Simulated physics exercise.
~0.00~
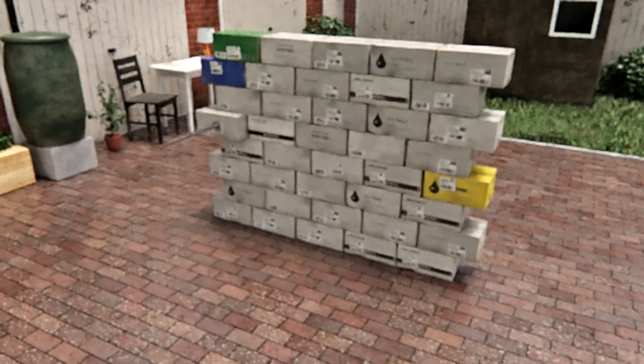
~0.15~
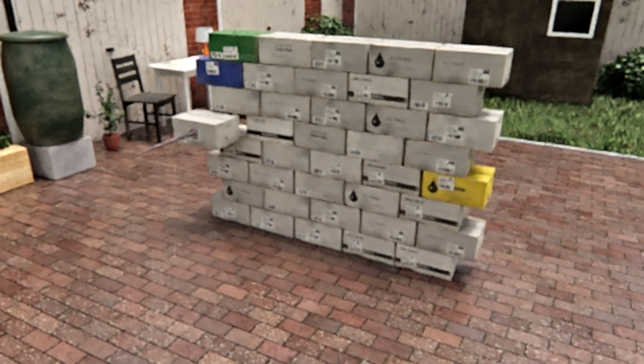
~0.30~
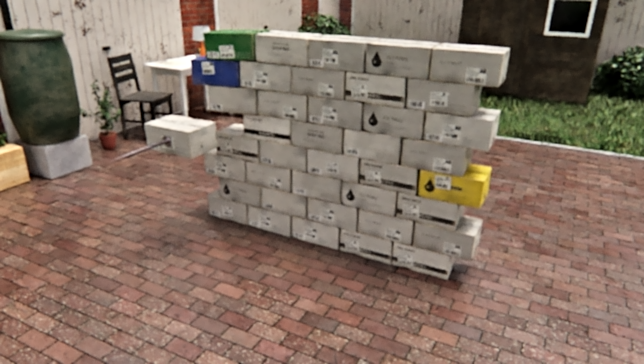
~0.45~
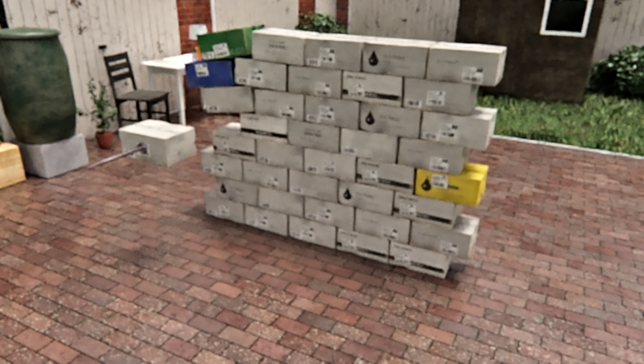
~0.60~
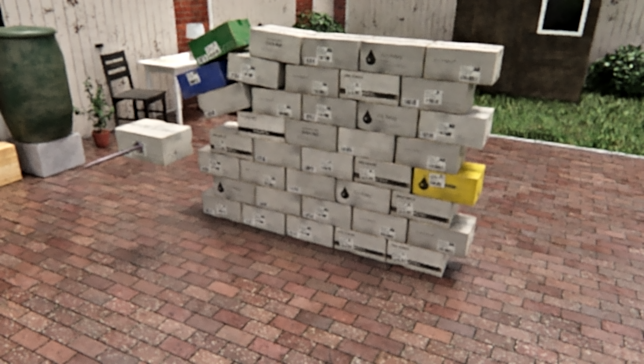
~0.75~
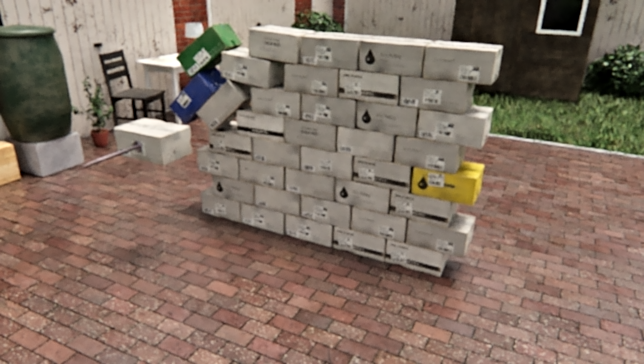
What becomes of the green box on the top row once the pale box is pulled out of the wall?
It drops, tilting over to the left and sinking from the top row along with the blue box below it.
